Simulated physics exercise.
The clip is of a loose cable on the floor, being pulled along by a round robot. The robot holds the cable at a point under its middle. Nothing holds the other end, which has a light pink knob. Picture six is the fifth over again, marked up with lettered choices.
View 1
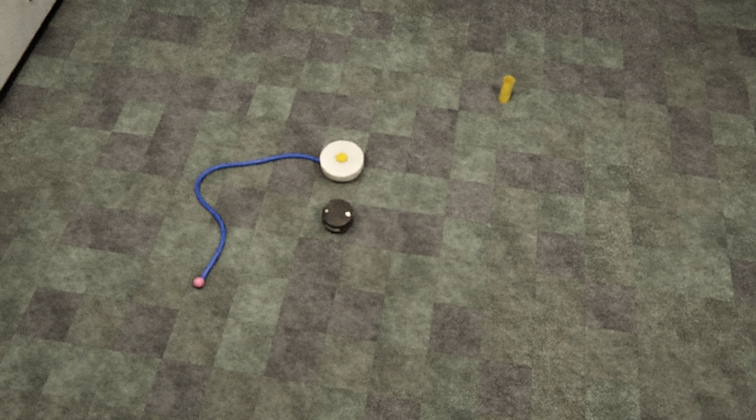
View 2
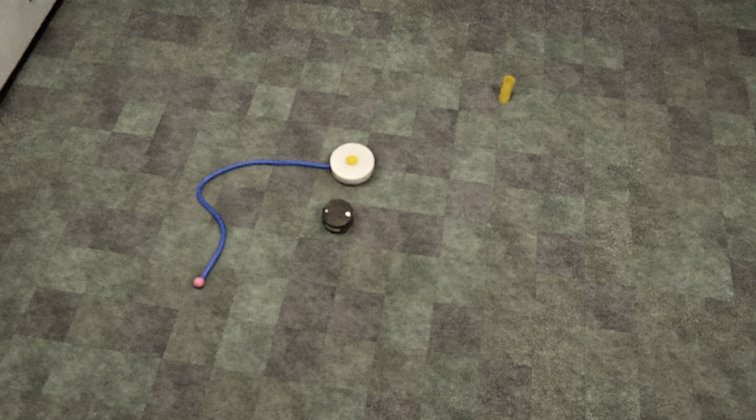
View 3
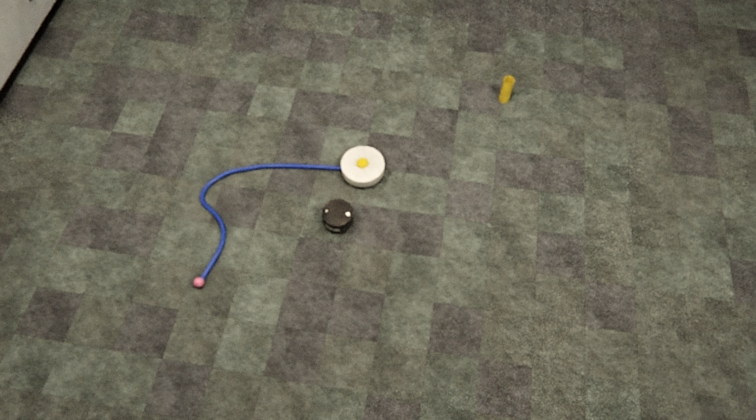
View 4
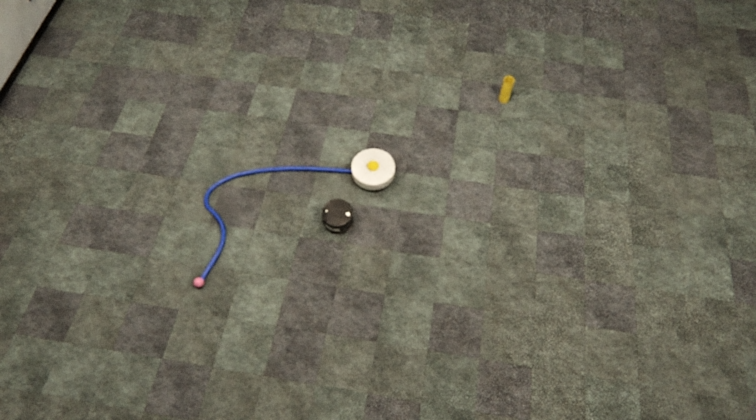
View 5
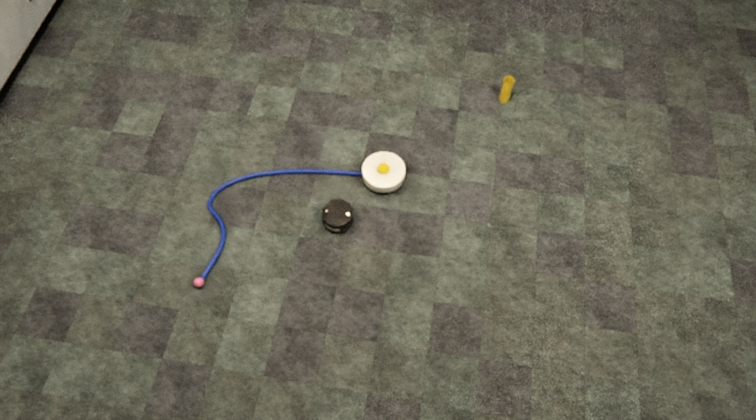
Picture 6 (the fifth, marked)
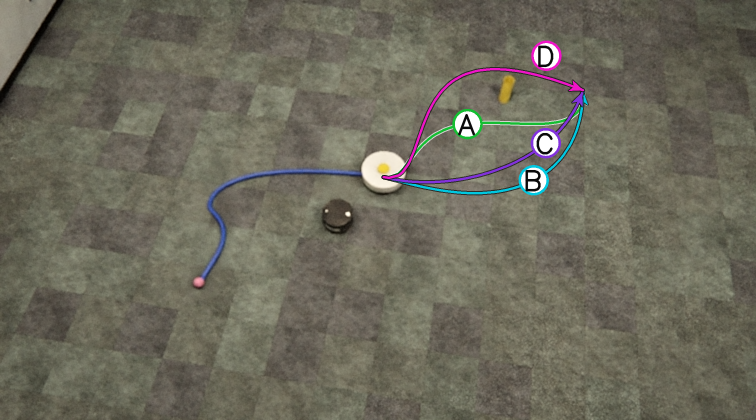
To begin with, a round white robot with a yellow centre sits above a small black tub, joined to a curving blue cable with a pink knob at its free end. The robot then slides a short way right and slightly down, drawing the cable along while the knob stays put.
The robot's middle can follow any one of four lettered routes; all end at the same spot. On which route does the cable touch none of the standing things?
Only A misses them all.
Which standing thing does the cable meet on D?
It meets the yellow post.
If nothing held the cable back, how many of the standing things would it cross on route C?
It sweeps one.
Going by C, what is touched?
It meets the black tub.
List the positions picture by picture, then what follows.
Robot (342, 162); free end (199, 283); black tub (338, 217), in the first picture.
Robot (352, 165); black tub (338, 217), in the second picture.
Robot (363, 167); free end (199, 283), in the third picture.
Robot (373, 170); yellow post (506, 90), in the fourth picture.
Robot (384, 173); black tub (338, 217); yellow post (506, 90); free end (199, 283), in the fifth picture.
On the copy, A from (384, 177) via (487, 123) to (583, 91); B from (384, 177) via (529, 182) to (583, 91); C from (384, 177) via (511, 165) to (582, 93); D from (384, 177) via (451, 82) to (583, 90).
On A. First, robot (454, 122), middle of the cable (333, 181), free end (215, 256).
Then, robot (548, 119), middle of the cable (420, 156), free end (296, 203).
Finally, robot (585, 86), middle of the cable (478, 143), free end (354, 179); nothing has been touched.
By contrast, B meets the black tub; C meets the black tub; D meets the yellow post.
